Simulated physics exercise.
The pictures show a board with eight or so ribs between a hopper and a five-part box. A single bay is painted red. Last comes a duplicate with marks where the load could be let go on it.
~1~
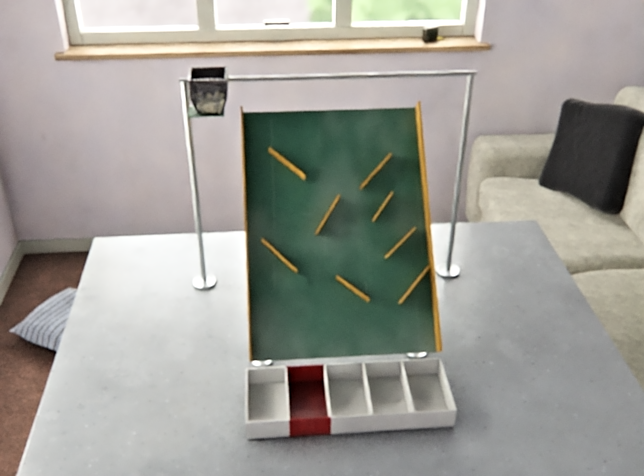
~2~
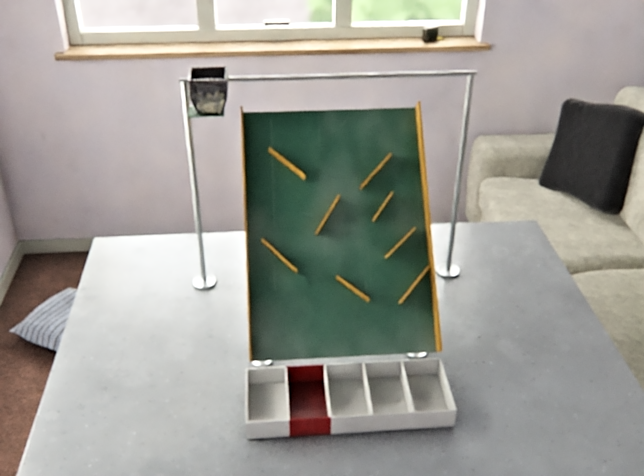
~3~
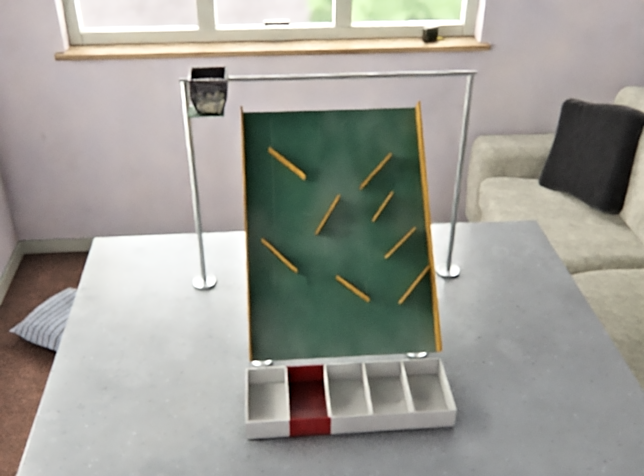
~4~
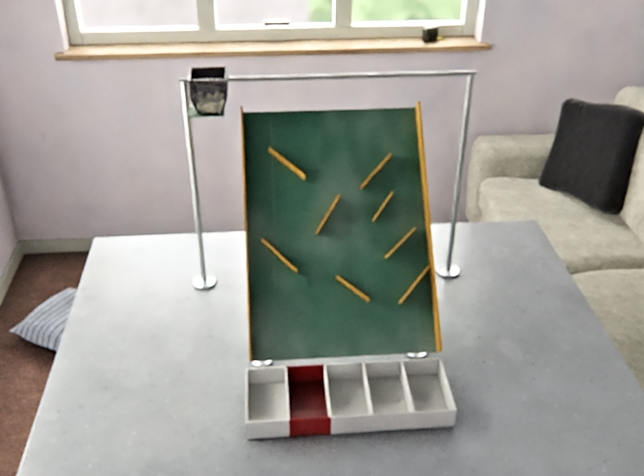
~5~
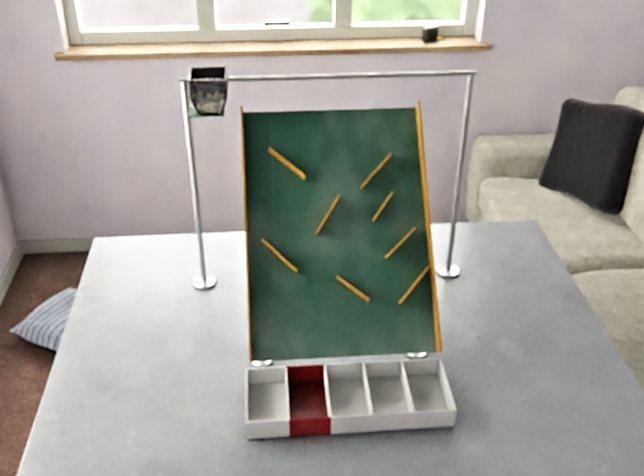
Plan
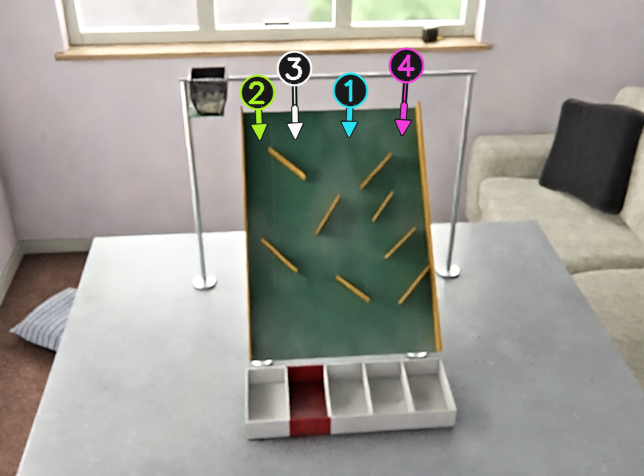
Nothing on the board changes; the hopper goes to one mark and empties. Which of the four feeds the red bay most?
Use mark 3.
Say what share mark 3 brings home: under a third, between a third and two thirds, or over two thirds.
Mark 3 gives between a third and two thirds.
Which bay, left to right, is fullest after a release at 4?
It is the fourth one.
On the marked copy, mark 1 meets the board at (349, 131); mark 2 meets the board at (259, 134); mark 3 meets the board at (295, 132); mark 4 meets the board at (402, 129).
Choosing 1, a small part in the red bay, most in other bays, a small part held on the board, a stray few outside the box.
Choosing 2, a small part in the red bay, most in other bays, a small part outside the box.
Choosing 3, about half in the red bay, about half in other bays.
Choosing 4, a stray few in the red bay, most in other bays, a small part held on the board.
